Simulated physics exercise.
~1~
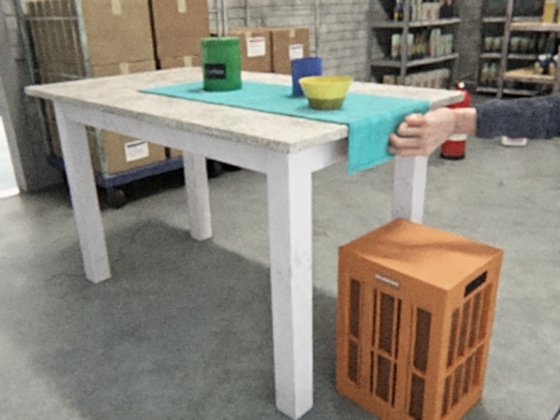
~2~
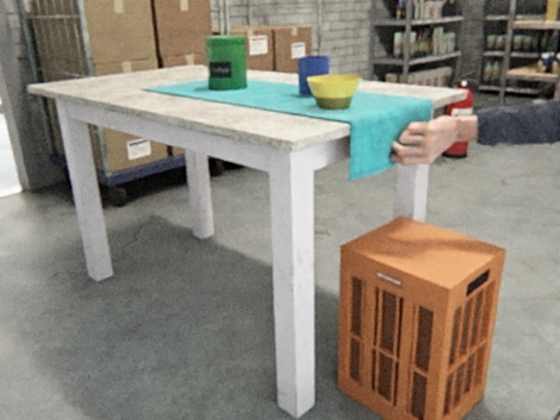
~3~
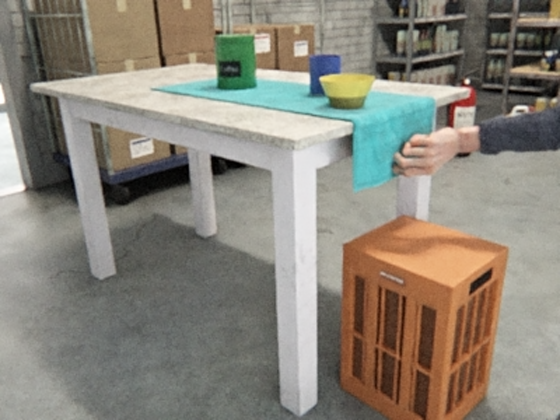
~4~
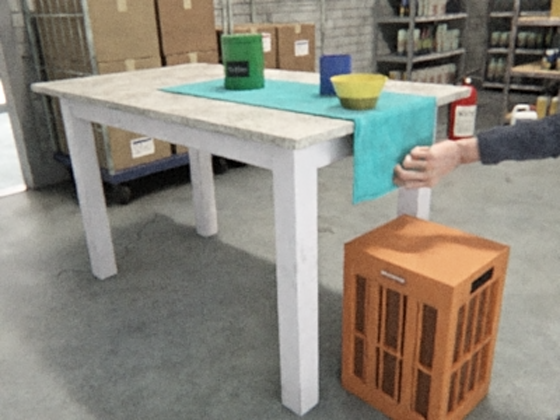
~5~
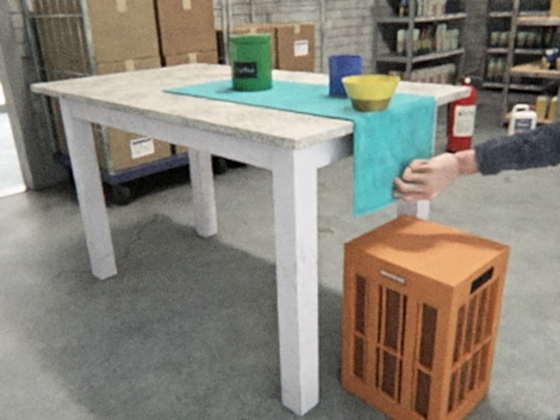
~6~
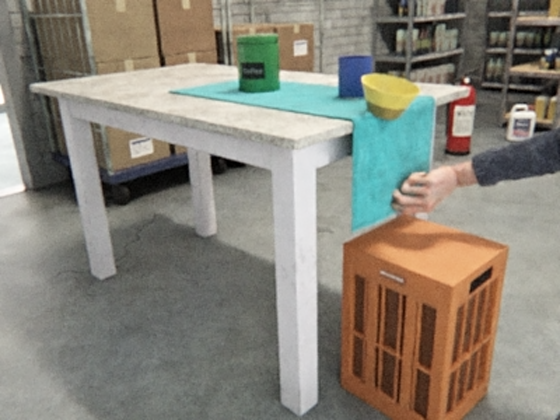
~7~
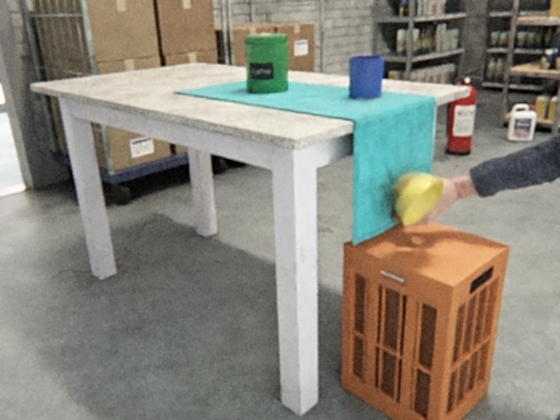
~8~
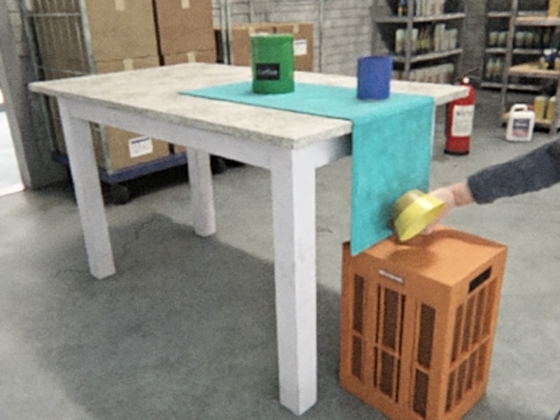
A turquoise towel is pulled down by a hand, tipping the yellow bowl off the table.
